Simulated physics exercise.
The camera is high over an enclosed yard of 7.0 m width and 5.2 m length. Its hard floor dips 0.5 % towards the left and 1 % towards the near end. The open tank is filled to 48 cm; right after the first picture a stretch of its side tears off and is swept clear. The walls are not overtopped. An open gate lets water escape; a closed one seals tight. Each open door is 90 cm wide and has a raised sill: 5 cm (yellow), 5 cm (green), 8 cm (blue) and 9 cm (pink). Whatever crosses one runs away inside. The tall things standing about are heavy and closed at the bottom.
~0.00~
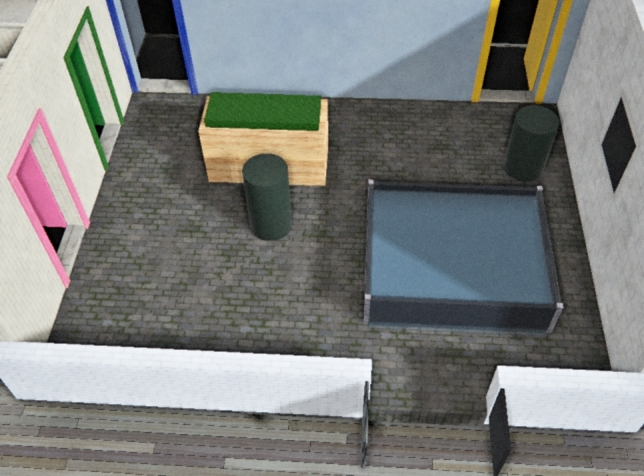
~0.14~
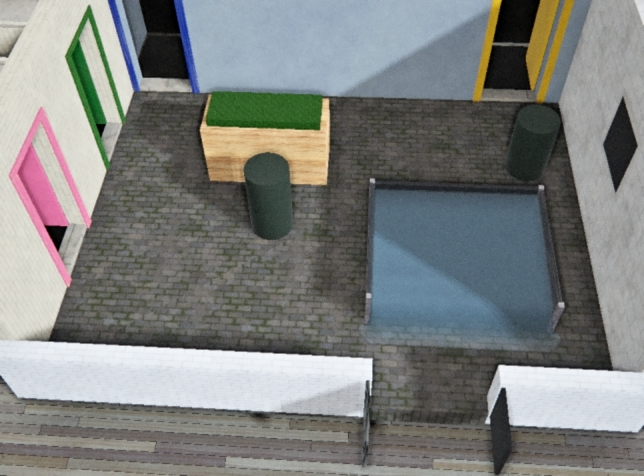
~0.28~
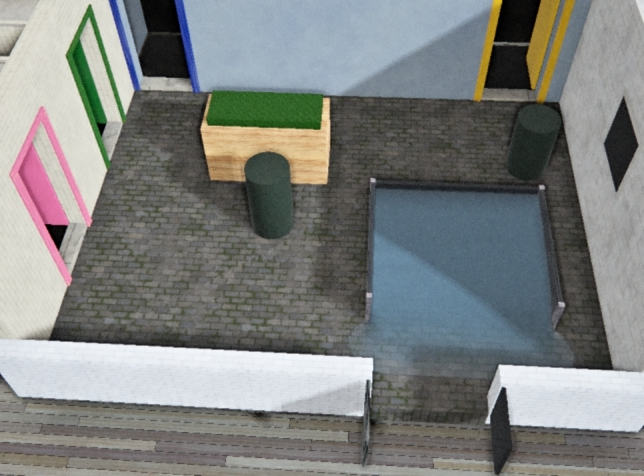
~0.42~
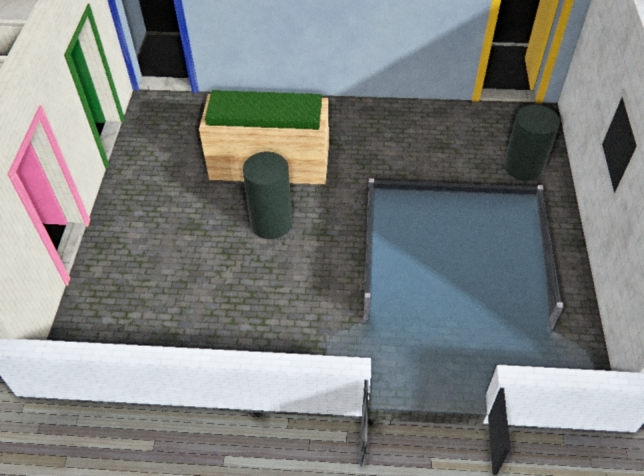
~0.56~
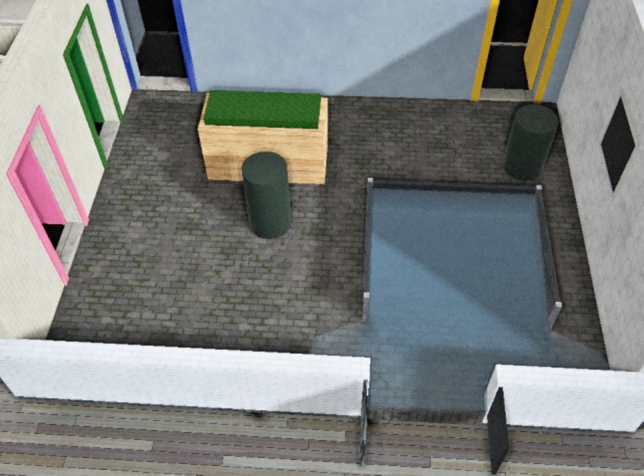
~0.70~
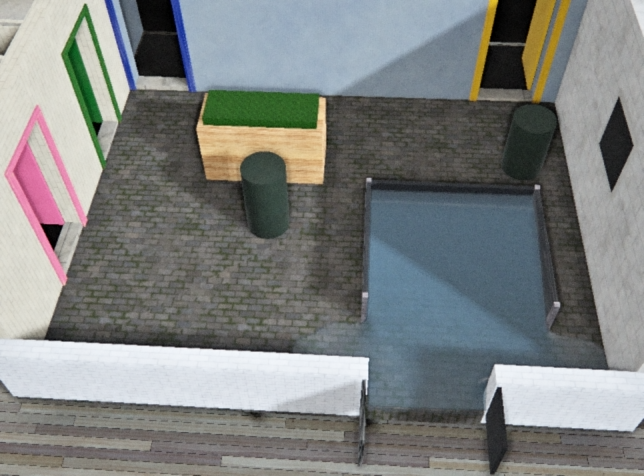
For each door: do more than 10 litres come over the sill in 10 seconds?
Within that time: At the yellow door it goes over the limit; at the green door it keeps below the limit; at the blue door it keeps below the limit; at the pink door it does not reach the limit.
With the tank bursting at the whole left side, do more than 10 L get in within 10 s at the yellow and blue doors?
Then: Yellow not over, blue past it.
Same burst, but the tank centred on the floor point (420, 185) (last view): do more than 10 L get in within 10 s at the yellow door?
Against that limit: Yellow below.
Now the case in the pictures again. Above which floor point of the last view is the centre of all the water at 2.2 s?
At about (463, 314).
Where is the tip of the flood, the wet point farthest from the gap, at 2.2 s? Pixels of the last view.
Around (106, 374).
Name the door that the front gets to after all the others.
The blue one.
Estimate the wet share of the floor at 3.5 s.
Some 35 per cent of it.
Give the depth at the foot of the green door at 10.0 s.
Roughly 2.0 cm deep.
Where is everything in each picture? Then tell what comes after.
The first frame shows the open tank at (458, 244) is whole and still, 48 cm deep.
In the second frame, the front is at (553, 341), 1.2 m from the gap at (460, 316); 0.4 m2 of floor is under water; 48 cm left at the back of the open tank.
In the third frame, water pours out at (460, 317) and has run 1.3 m, to (356, 348); typically 10 cm deep outside, 48 cm at the open tank's back.
In the fourth frame, water pours out at (458, 318) and has run 1.6 m, to a hidden place; typically 8 cm deep outside, 48 cm at the open tank's back.
In the fifth frame, the front is at a hidden place, 1.9 m from the gap at (457, 318); 3.0 m2 of floor is under water; 45 cm left at the back of the open tank.
In the sixth frame, water pours out at (455, 318) and has run 2.2 m, to a hidden place; typically 12 cm deep outside, 40 cm at the open tank's back.
After 1.4 s water covers 15 % of the floor and is deepest (40 cm) near (598, 400); yellow door not reached, green door not reached, blue door not reached, pink door not reached.
After 2.2 s water covers 25 % of the floor and is deepest (32 cm) near (598, 400); yellow door not reached, green door not reached, blue door not reached, pink door not reached.
After 3.5 s water covers 35 % of the floor and is deepest (18 cm) near (554, 103); yellow door not reached, green door not reached, blue door not reached, pink door not reached.
After 6.0 s water covers 55 % of the floor and is deepest (8 cm) near (557, 118); yellow door 7 cm at the sill, 30 L in, green door not reached, blue door not reached, pink door 5 cm at the sill, 0 L in.
After 10.0 s water covers 75 % of the floor and is deepest (6 cm) near (35, 370); yellow door 2 cm at the sill, 34 L in, green door 2 cm at the sill, 0 L in, blue door 2 cm at the sill, 0 L in, pink door 4 cm at the sill, 0 L in.
